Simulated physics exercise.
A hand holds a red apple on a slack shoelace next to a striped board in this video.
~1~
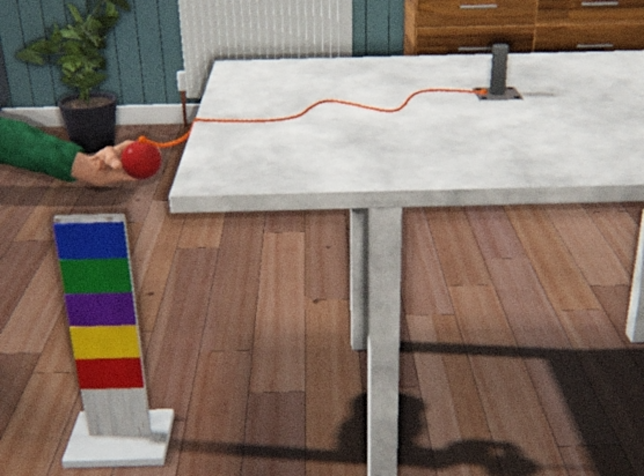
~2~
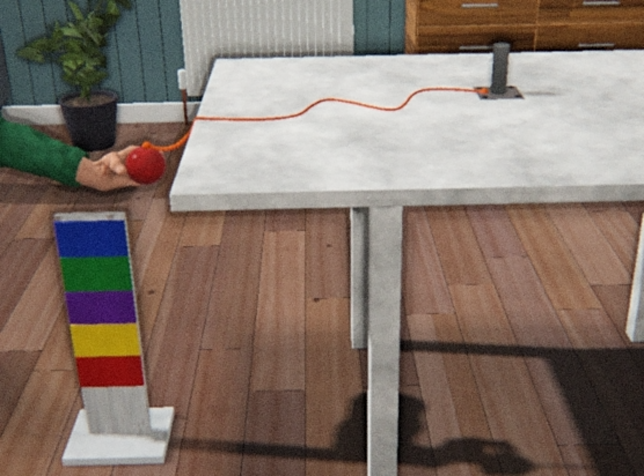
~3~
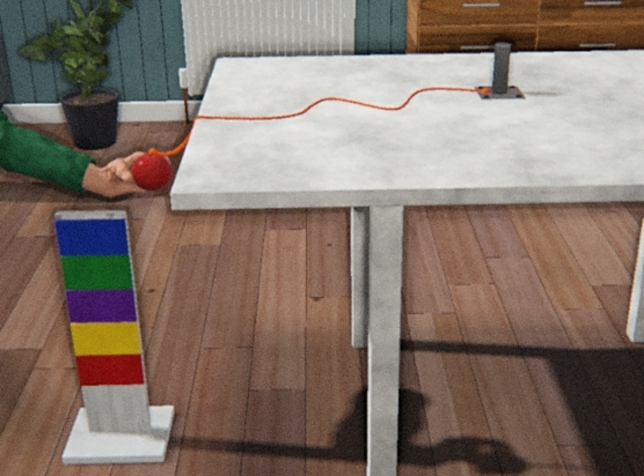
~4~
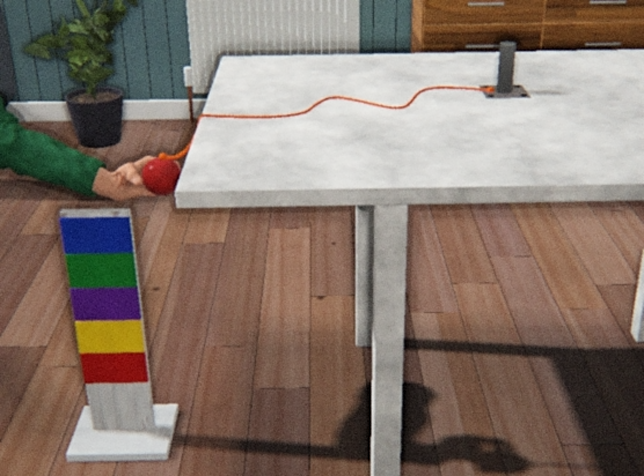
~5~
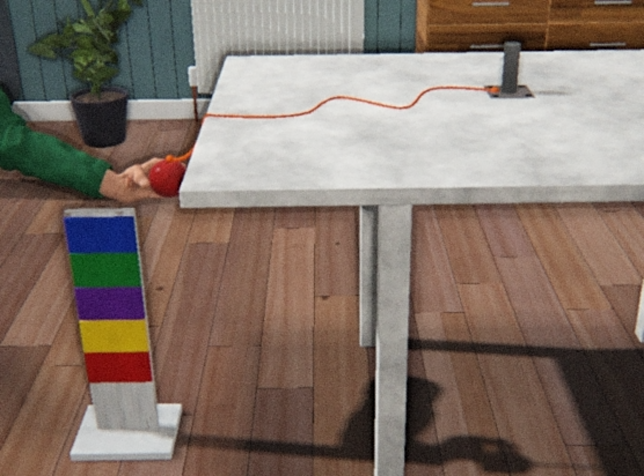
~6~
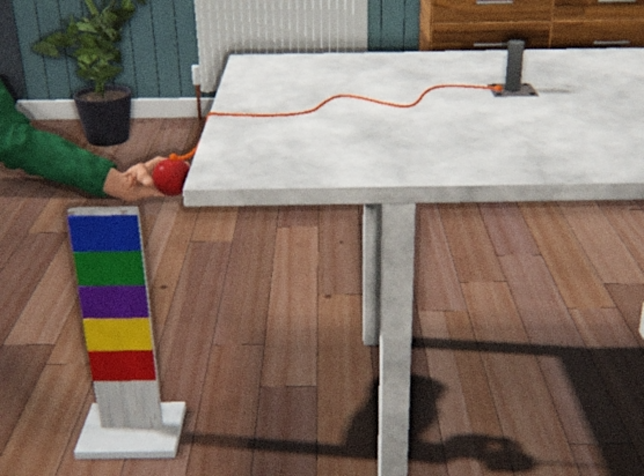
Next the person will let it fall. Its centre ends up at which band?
At the green one.
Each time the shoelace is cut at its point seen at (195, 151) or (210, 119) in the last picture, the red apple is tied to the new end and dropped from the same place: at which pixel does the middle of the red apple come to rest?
It ends up at (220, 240) the first time and at (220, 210) the second.
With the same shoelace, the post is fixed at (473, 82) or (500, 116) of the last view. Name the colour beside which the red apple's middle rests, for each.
Answer, in order: Purple, purple.
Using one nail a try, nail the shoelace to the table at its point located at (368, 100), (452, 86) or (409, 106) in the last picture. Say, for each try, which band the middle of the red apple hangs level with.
Blue, then green, then blue.
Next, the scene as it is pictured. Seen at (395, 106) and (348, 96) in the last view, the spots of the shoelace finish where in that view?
Roughly (353, 100) for the first and (298, 104) for the second.
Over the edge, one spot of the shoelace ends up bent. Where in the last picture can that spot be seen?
Look close to (290, 115) - that's the one.
Soon after, apple near (195, 260); level with green.
Then, apple near (238, 259); level with green.
Further on, apple near (230, 264); level with green.
At rest, apple near (213, 266); level with green. Its centre hangs level with the green band.
